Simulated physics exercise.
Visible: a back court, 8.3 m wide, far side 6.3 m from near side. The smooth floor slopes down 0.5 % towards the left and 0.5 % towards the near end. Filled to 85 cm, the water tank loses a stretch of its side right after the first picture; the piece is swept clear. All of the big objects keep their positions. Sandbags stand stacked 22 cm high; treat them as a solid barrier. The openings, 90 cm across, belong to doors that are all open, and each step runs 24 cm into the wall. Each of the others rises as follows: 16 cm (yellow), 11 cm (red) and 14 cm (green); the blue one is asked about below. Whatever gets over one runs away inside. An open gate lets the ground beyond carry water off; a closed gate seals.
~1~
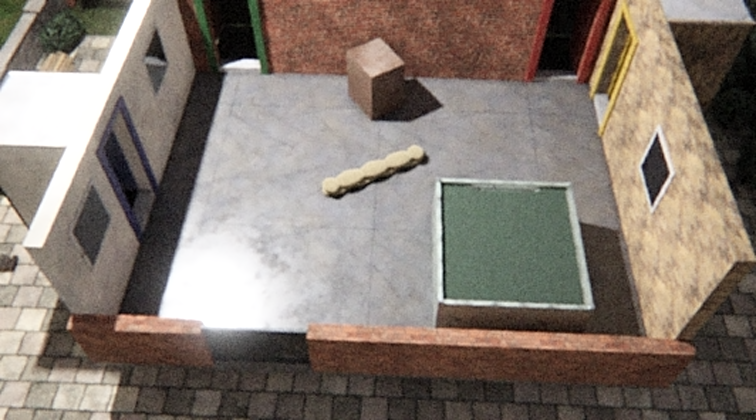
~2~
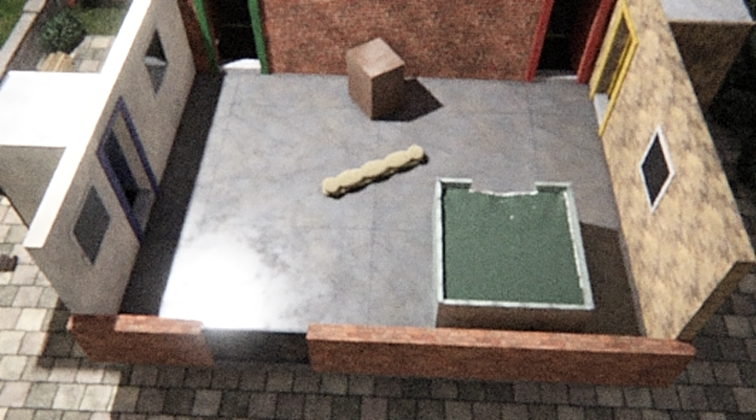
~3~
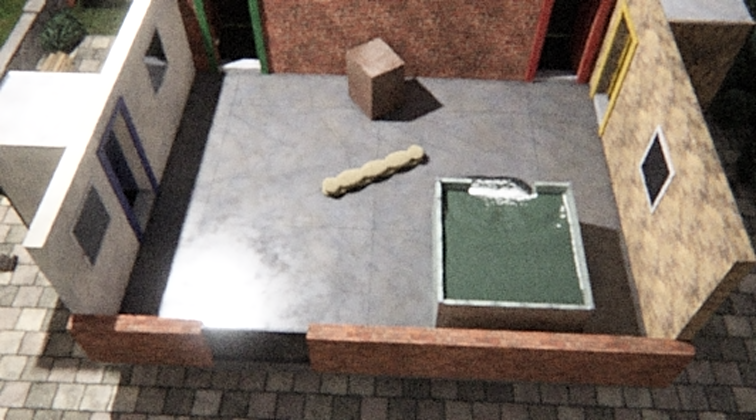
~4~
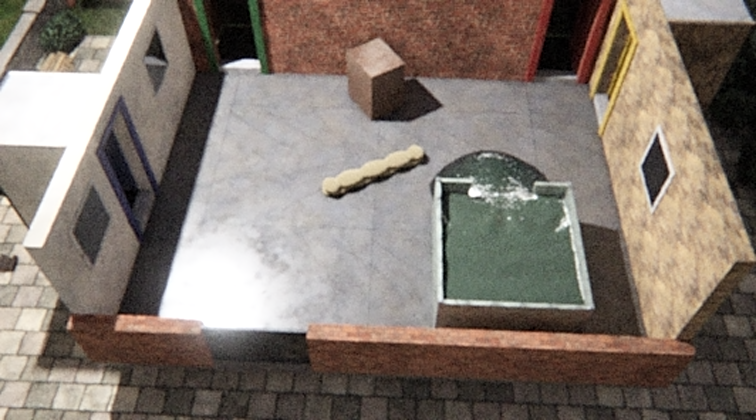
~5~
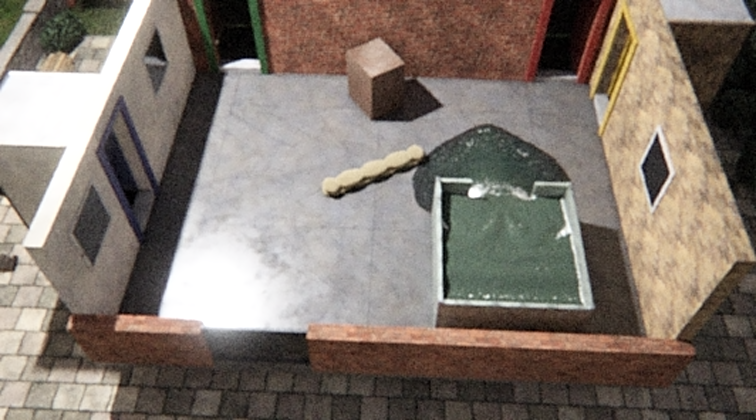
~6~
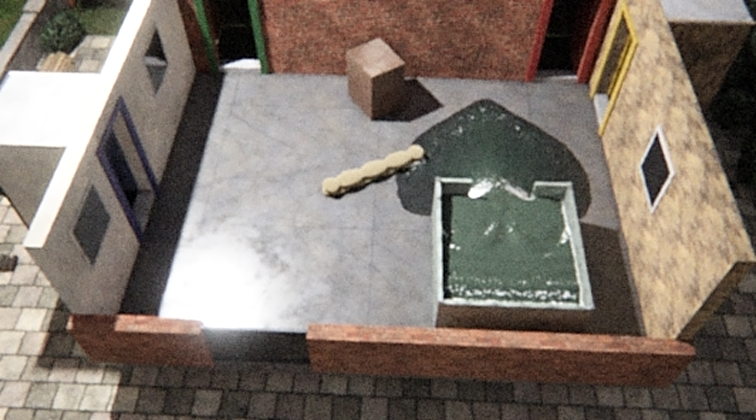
In this clip, a walled courtyard holds a brown box, a row of sandbags and a tank of dark green water; a gap opens in the tank's far side, and water pours out, spreading across the grey floor around the opening.
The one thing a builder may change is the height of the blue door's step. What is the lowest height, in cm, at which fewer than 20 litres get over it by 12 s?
7 cm.
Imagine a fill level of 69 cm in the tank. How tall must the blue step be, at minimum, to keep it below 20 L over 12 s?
The step would need to be some 5.5 cm high.
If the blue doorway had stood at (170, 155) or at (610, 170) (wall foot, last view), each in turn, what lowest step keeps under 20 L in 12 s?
Roughly 8.5 cm for the first and 11.0 cm for the second.
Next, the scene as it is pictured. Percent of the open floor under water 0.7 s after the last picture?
About 30 per cent.
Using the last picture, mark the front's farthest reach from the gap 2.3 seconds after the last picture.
The farthest wet point sits near (203, 77) in the last view.
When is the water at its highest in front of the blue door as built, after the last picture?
5.5 s.
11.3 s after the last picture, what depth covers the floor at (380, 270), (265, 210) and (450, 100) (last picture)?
Respectively 4 cm, 4 cm and 10 cm.
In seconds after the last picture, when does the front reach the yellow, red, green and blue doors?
Times: Yellow 0.5 s, red 0.5 s, green 1.8 s, blue 4.5 s.
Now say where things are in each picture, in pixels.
The first frame shows still water, 85 cm deep, in the water tank at (508, 242); the blue door at (132, 179) is dry.
In the second frame, the gap is on the far side, the front 0.4 m out at a hidden place; the back of the water tank holds 85 cm.
In the third frame, the gap is on the far side, the front 0.9 m out at (478, 179); the back of the water tank holds 85 cm.
In the fourth frame, water pours out on the far side and has run 1.5 m, to (476, 155); about 10 cm deep outside, 85 cm at the back.
In the fifth frame, water pours out on the far side and has run 2.2 m, to (481, 128); about 6 cm deep outside, 81 cm at the back.
In the sixth frame, the gap is on the far side, the front 2.9 m out at (482, 103); the back of the water tank holds 73 cm; the blue door at (132, 179), 6.1 m from the gap, is still 4.6 m from the nearest water.
Then, 0.7 s after the last picture water covers 30 % of the floor, deepest (46 cm) near (497, 208); it has not reached the blue door.
Then, 2.3 s after the last picture water covers 45 % of the floor, deepest (38 cm) near (391, 88); it has not reached the blue door.
Then, 11.3 s after the last picture water covers 95 % of the floor, deepest (15 cm) near (594, 361); 8 cm at the blue door, 0 litres in over its 20 cm step.
At the blue door as built, the water peaked near 13 cm, 5.7 s after the last picture.
Run again over the same 12 s with other heights there, 27 litres in over 6.5 cm, 7 litres over 9 cm. The limit of 20 litres is kept from about 7 cm up.
